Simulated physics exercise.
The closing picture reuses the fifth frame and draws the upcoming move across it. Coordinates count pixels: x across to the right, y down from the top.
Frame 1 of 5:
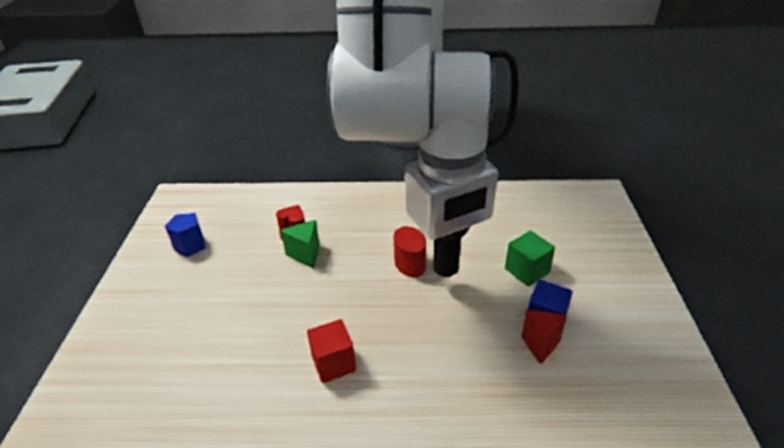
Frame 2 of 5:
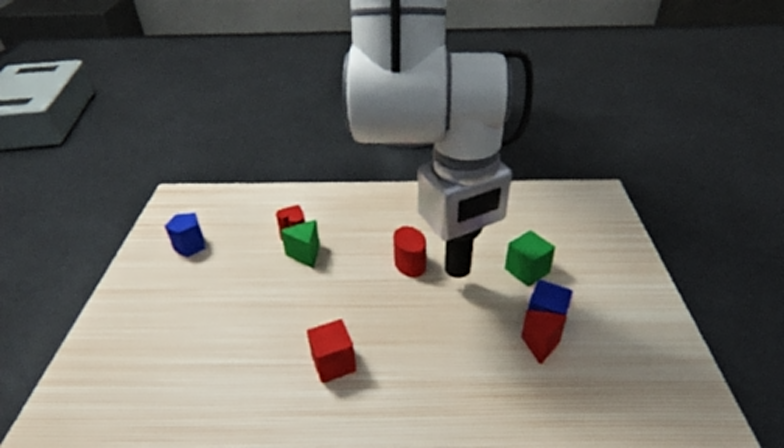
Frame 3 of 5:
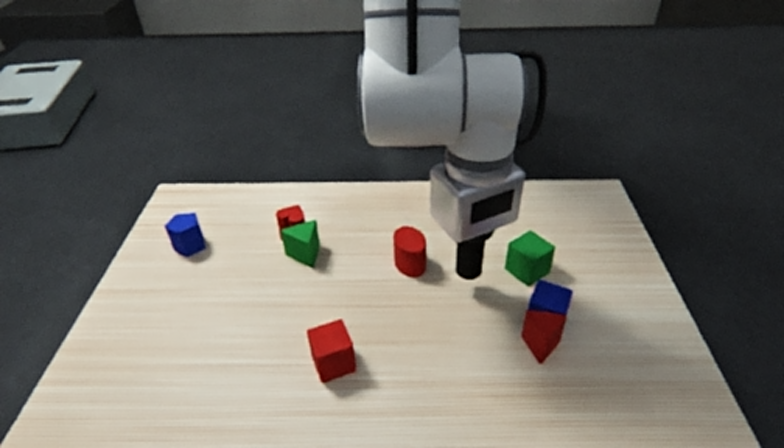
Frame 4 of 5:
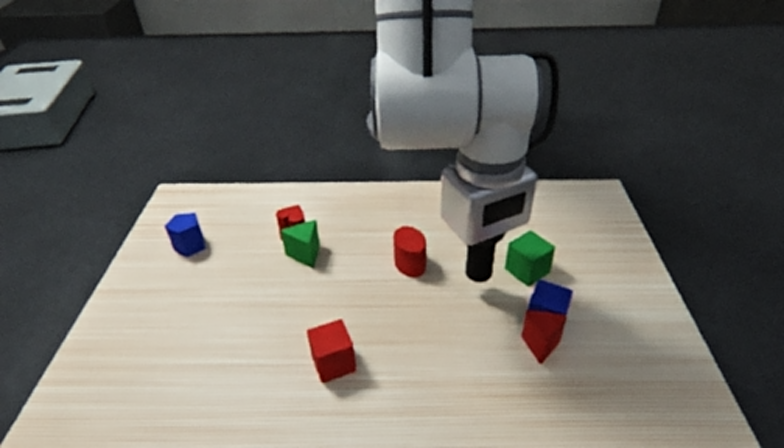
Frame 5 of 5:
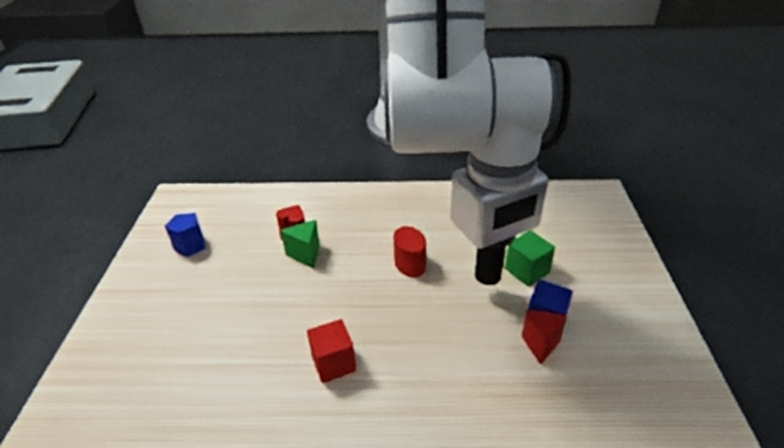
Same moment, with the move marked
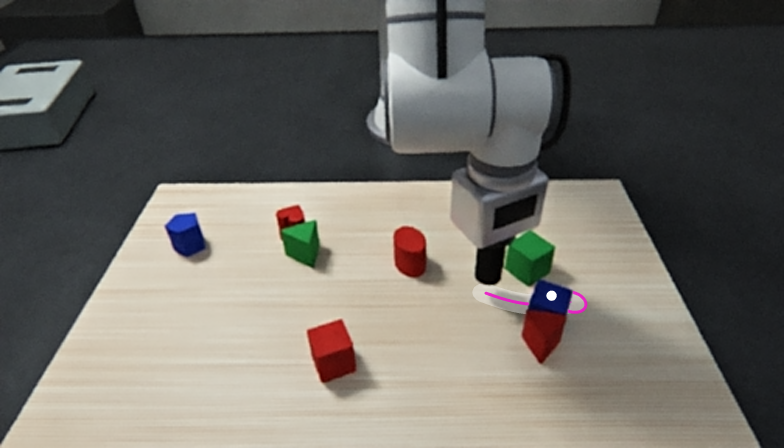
To begin with, a robot arm holds a dark bar upright over a wooden table, just right of a red cylinder, with red, green and blue blocks scattered around. The arm then slides the bar a short way right, nearer the green block, while every block stays still.
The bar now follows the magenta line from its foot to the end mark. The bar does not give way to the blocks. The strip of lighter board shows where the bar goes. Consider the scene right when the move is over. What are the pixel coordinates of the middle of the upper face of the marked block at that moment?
The top centre is at (577, 301).
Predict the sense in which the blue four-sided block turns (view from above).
With the clock.
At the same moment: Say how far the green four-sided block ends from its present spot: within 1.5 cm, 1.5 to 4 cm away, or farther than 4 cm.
Less than 1.5 cm.
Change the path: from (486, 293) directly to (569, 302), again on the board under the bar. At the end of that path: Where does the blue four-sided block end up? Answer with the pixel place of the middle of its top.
When the path ends, it will be at (571, 300).
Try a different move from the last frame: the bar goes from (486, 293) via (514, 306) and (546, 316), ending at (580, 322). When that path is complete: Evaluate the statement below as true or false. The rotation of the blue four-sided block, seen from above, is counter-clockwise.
It is false.
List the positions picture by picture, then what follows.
The first picture shows bar tip (446, 268); block tops, green four-sided block (532, 245); blue four-sided block (552, 296).
The second picture shows bar (458, 269); blocks unchanged.
The third picture shows bar (469, 271); blocks unchanged.
The fourth picture shows bar (479, 273); blocks unchanged.
The fifth picture shows bar (488, 276); green four-sided block (532, 245); blue four-sided block (552, 296).
Path on the board, from (486, 293) through (514, 302) and (543, 305) to (572, 302); the dot is on the blue four-sided block.
What follows on the original path. Halfway along, bar (533, 287); blue four-sided block (559, 297), turned 15° clockwise.
At the end, bar (576, 285); green four-sided block in place; blue four-sided block (577, 301), turned 55° clockwise.
